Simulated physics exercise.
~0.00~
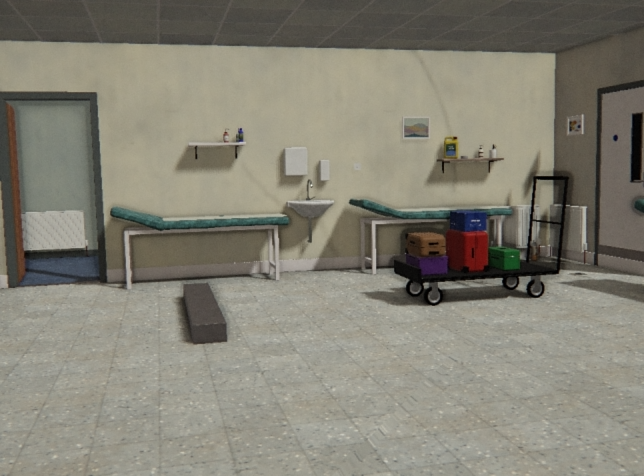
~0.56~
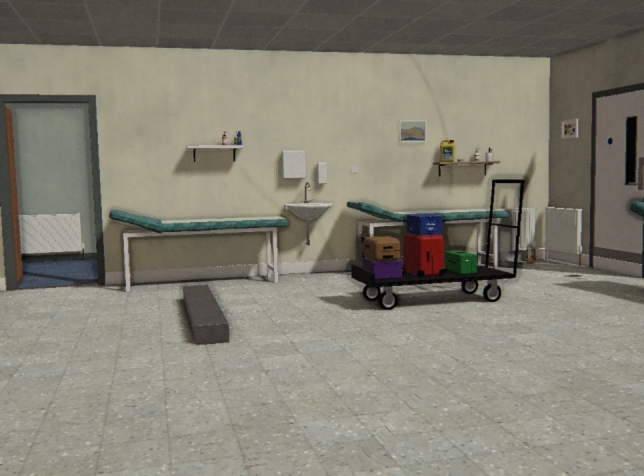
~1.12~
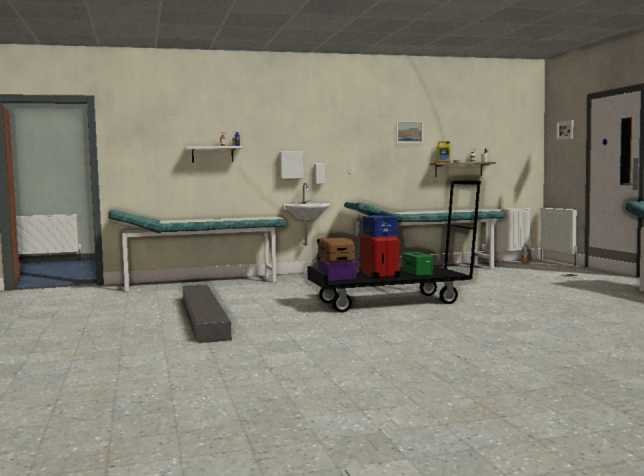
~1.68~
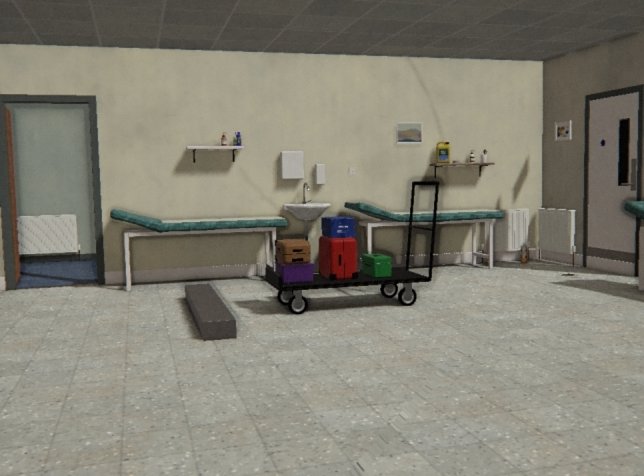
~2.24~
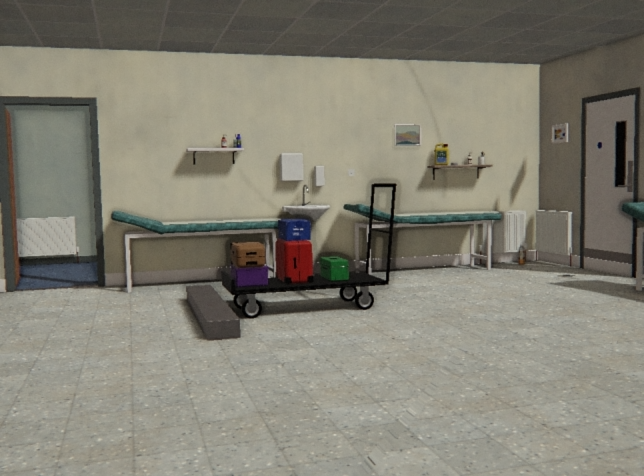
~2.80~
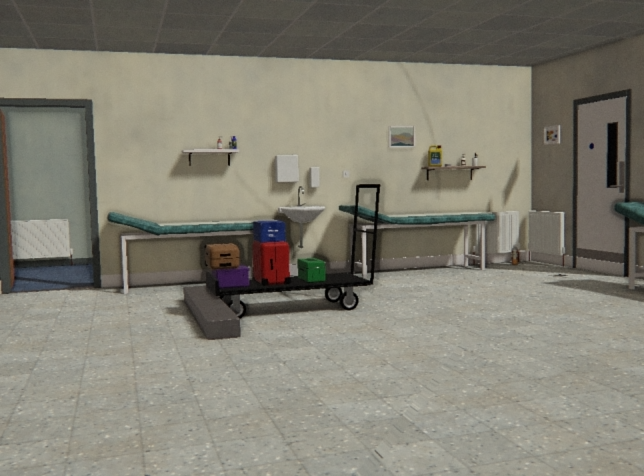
A black trolley loaded with brown, purple, blue, red and green boxes and cases rolled left across a tiled room, past two padded benches and a sink, until it reached a low grey kerb, with its whole load still aboard.
